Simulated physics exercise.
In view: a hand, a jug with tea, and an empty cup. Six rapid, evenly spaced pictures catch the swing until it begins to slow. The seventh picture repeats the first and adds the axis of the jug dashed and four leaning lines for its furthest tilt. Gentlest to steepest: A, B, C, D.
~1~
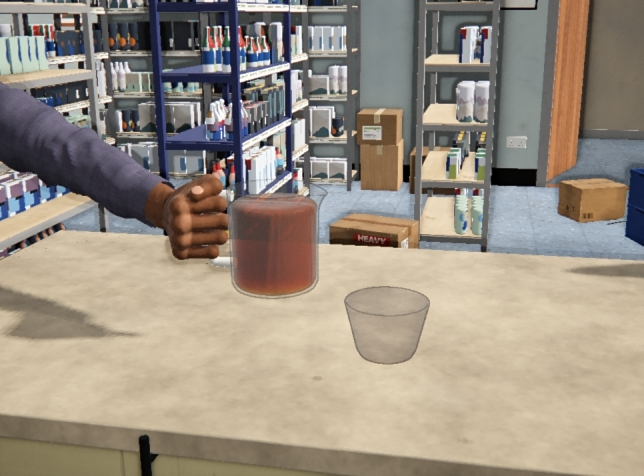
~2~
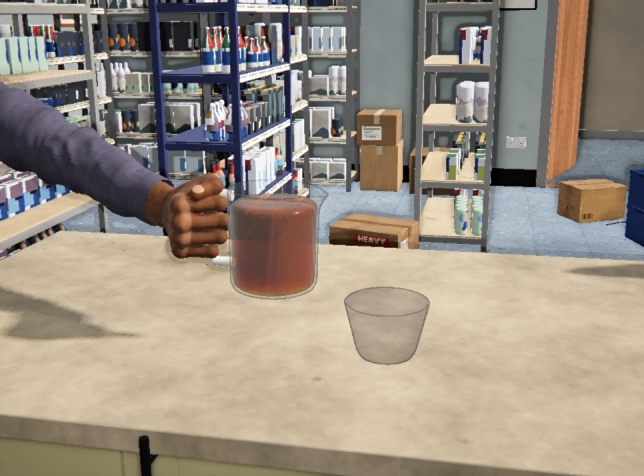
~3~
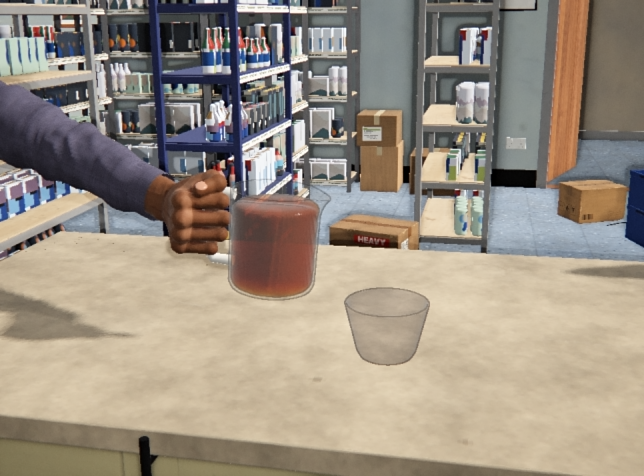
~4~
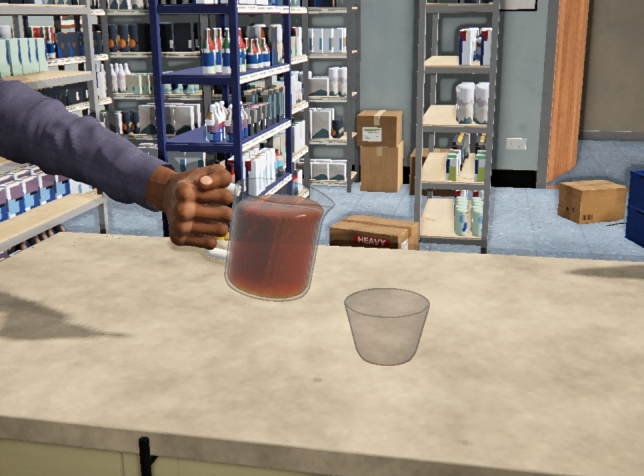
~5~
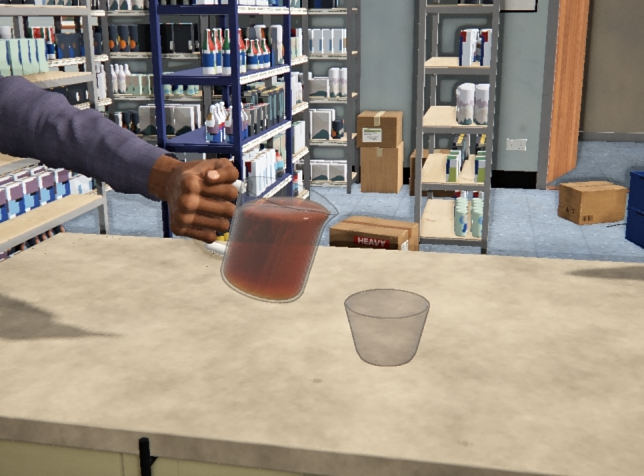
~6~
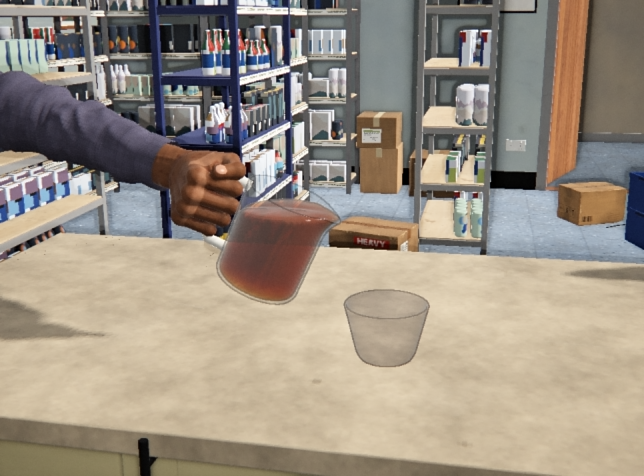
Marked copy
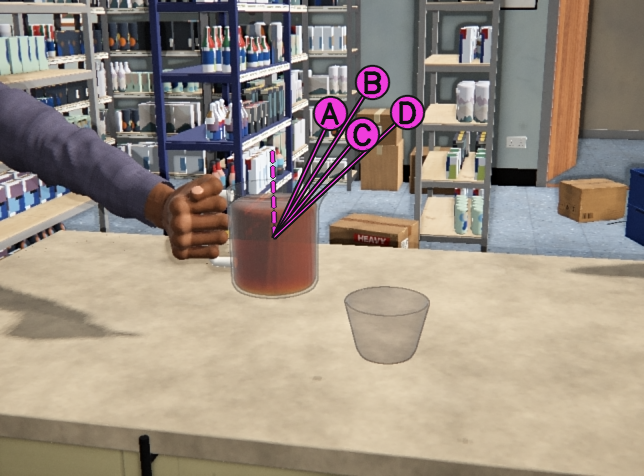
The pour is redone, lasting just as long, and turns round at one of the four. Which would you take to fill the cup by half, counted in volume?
Best: D.
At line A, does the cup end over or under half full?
Under.
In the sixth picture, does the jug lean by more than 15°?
Yes, it does.
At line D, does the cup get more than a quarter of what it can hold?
Yes.
In magenta, A at (324, 129); B at (363, 96); C at (349, 146); D at (395, 123).
If A is chosen, the cup ends with about 9 % of what it can hold.
If B is chosen, the cup ends with about 21 % of what it can hold.
If C is chosen, the cup ends with about 33 % of what it can hold.
If D is chosen, the cup ends with about 49 % of what it can hold.
